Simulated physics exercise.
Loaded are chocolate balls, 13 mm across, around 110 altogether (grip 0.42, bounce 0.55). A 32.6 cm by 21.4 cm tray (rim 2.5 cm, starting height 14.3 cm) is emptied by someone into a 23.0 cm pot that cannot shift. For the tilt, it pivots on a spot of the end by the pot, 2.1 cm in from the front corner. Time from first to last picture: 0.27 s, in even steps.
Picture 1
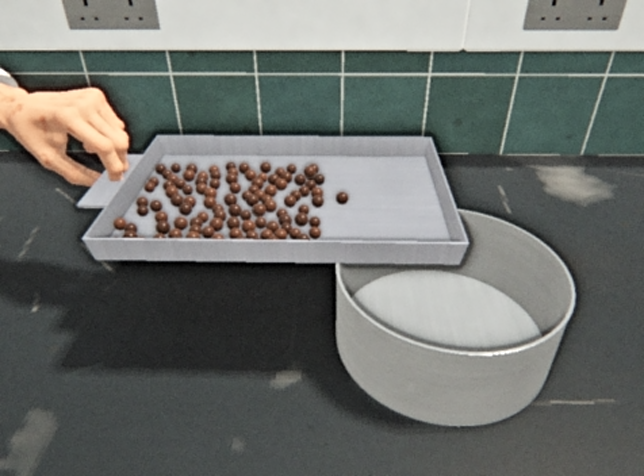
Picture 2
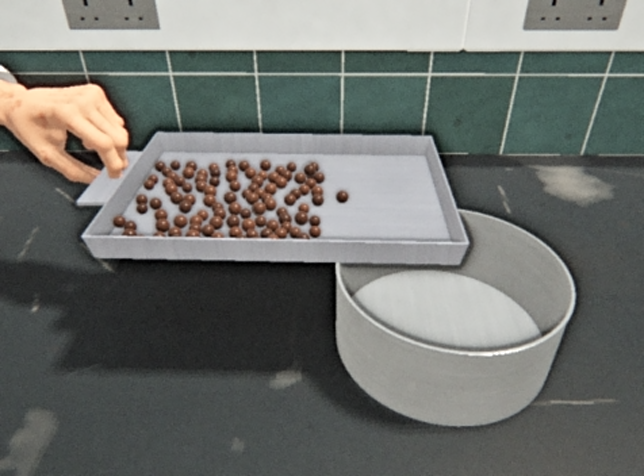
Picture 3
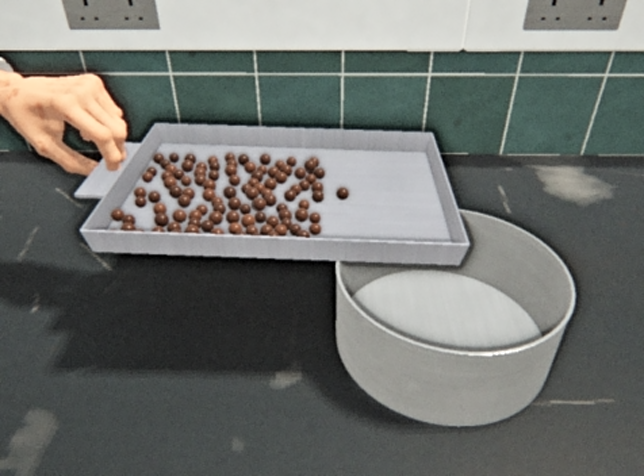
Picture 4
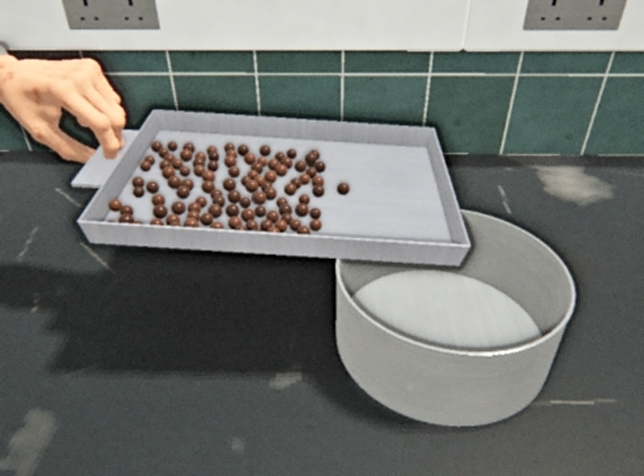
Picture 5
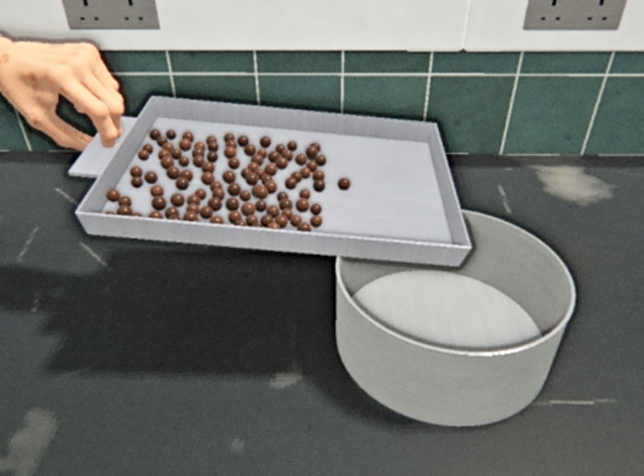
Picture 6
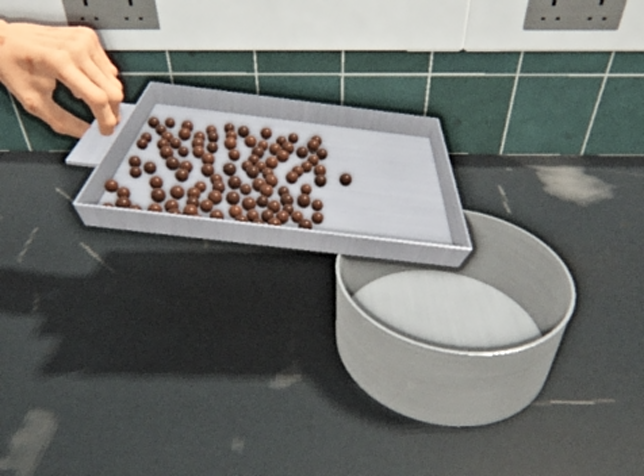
On a dark kitchen worktop, a hand slowly raising the left end of a grey tray of chocolate balls beside a round pot.
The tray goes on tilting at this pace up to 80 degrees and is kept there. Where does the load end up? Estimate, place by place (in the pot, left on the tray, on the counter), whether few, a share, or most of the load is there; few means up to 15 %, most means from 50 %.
My estimate: Pot: Few, left on the tray: Most, counter: Few.
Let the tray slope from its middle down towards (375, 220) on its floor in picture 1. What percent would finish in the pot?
That comes to around 10 per cent.
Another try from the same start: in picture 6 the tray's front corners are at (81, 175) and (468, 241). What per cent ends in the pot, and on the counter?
Pot: 5, counter: 5.
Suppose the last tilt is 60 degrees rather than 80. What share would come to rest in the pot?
Then about 0 per cent.
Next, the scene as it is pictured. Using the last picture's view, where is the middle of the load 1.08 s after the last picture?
At that moment the load's centre is around (402, 190).
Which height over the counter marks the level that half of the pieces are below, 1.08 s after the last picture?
About 22 centimetres.
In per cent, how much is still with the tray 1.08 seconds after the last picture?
It comes to near 100 per cent.
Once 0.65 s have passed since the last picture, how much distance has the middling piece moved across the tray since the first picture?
By then it sits near 12 cm from where it began.
Then, 0.65 s after the last picture, tilt 43 degrees; the tray holds 100 %, the pot 0 %.
Then, 1.08 s after the last picture, tilt 65 degrees; the tray holds 100 %, the pot 0 %.
Then, 1.59 s after the last picture, tilt 80 degrees; the tray holds 100 %, the pot 0 %.
In the end, pot 0 %, tray 100 %, counter 0 %.
